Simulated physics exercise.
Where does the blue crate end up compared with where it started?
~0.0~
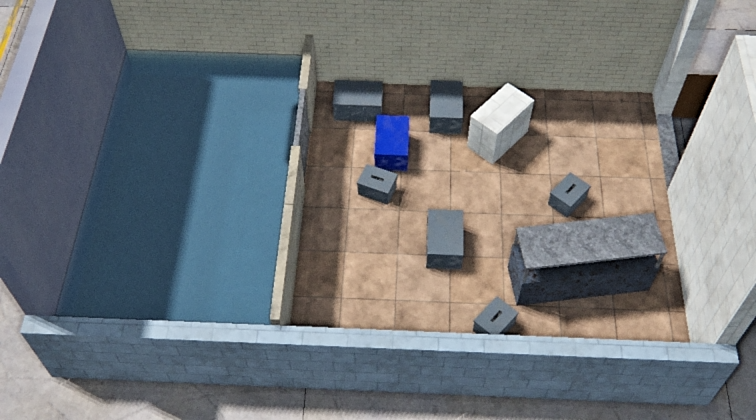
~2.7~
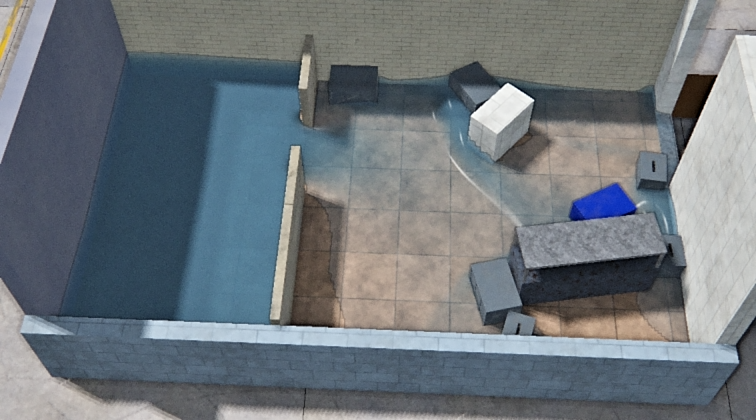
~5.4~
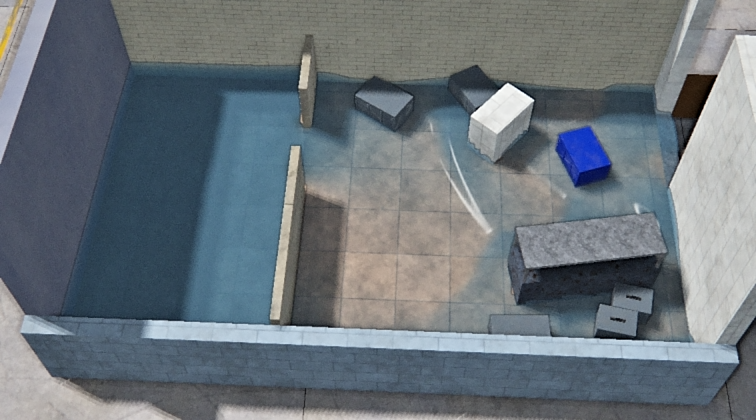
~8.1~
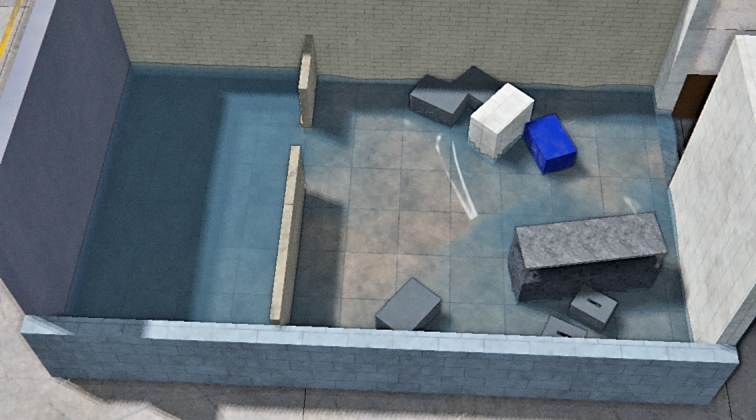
It ends far from its starting place, well over to the right and just beside the pale block.
